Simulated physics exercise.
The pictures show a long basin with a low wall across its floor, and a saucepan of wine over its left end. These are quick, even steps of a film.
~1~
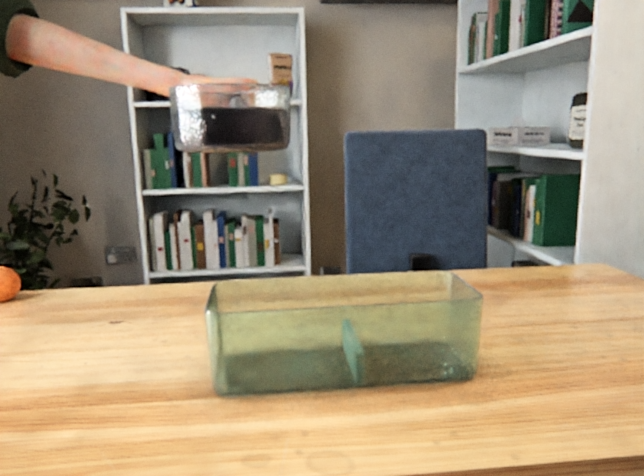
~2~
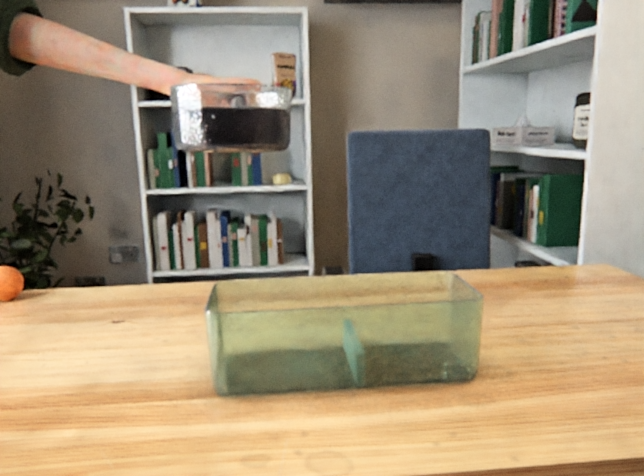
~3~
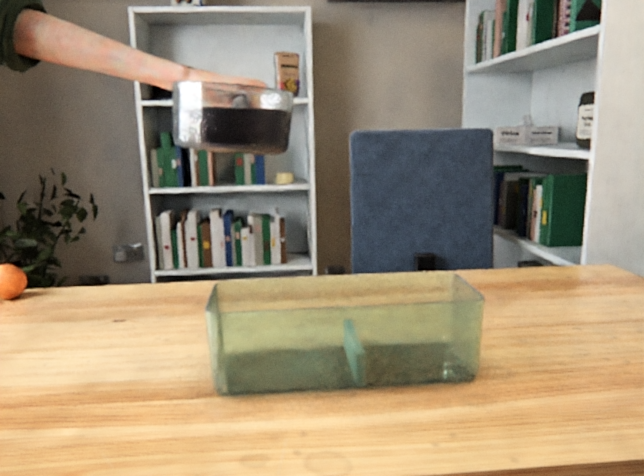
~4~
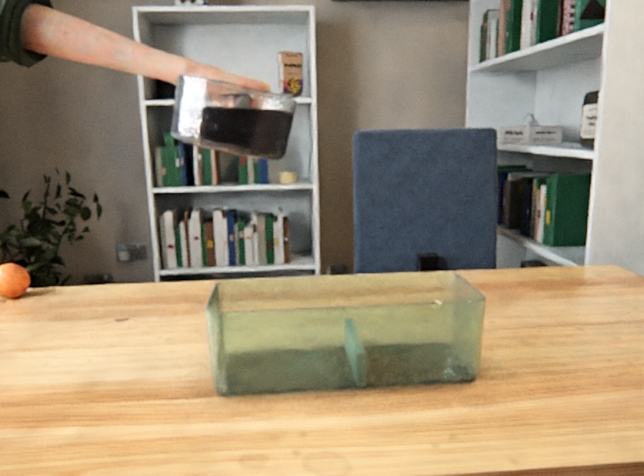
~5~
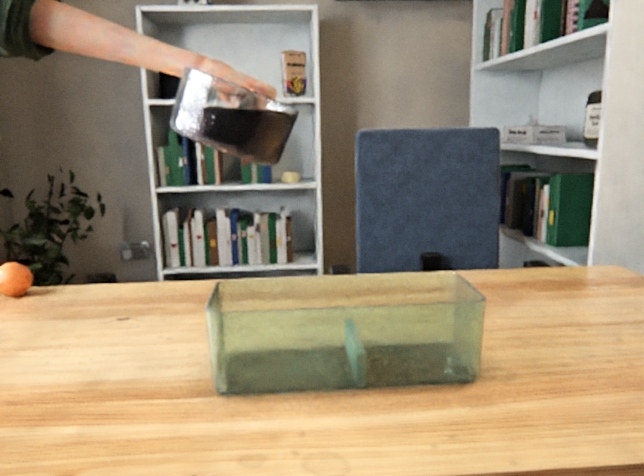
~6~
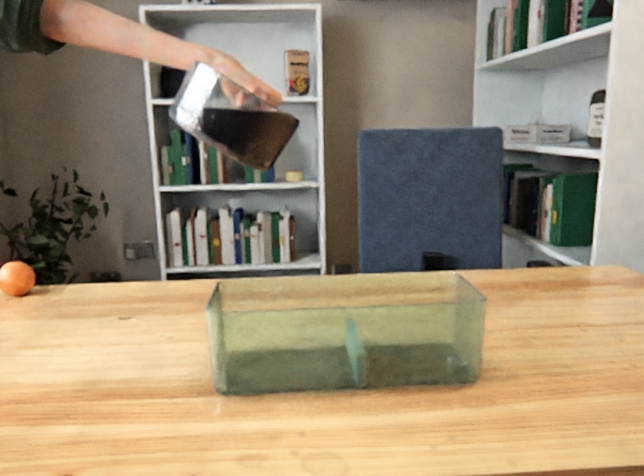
The footage shows a hand holding a clear container of dark liquid above the left side of a long, greenish glass basin with a low divider on a wooden table, then gradually tilting the container down to the right.
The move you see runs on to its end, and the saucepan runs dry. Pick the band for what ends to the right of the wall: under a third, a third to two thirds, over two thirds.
It comes to from a third to two thirds.
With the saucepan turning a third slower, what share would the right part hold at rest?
Some 50 per cent.
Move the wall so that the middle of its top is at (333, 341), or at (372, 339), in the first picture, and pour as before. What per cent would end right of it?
Roughly 75 per cent, and 10 per cent.
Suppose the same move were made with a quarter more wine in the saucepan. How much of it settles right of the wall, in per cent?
Roughly 55 in a hundred.
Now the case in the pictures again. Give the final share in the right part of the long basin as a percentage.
About 40 per cent.
A moment on, the saucepan is tipped on its side and 36 per cent is still to pour, 4 is left of the wall and 3 right of it.
Next, the saucepan is tipped on its side and 11 per cent is still to pour, 31 is left of the wall and 42 right of it.
Then the saucepan is tipped on its side and 3 per cent is still to pour, 48 is left of the wall and 41 right of it.
Later the saucepan is tipped on its side and 1 per cent is still to pour, 55 is left of the wall and 41 right of it.
Finally, 56 per cent lies left of the wall, 41 right of it and 3 outside.
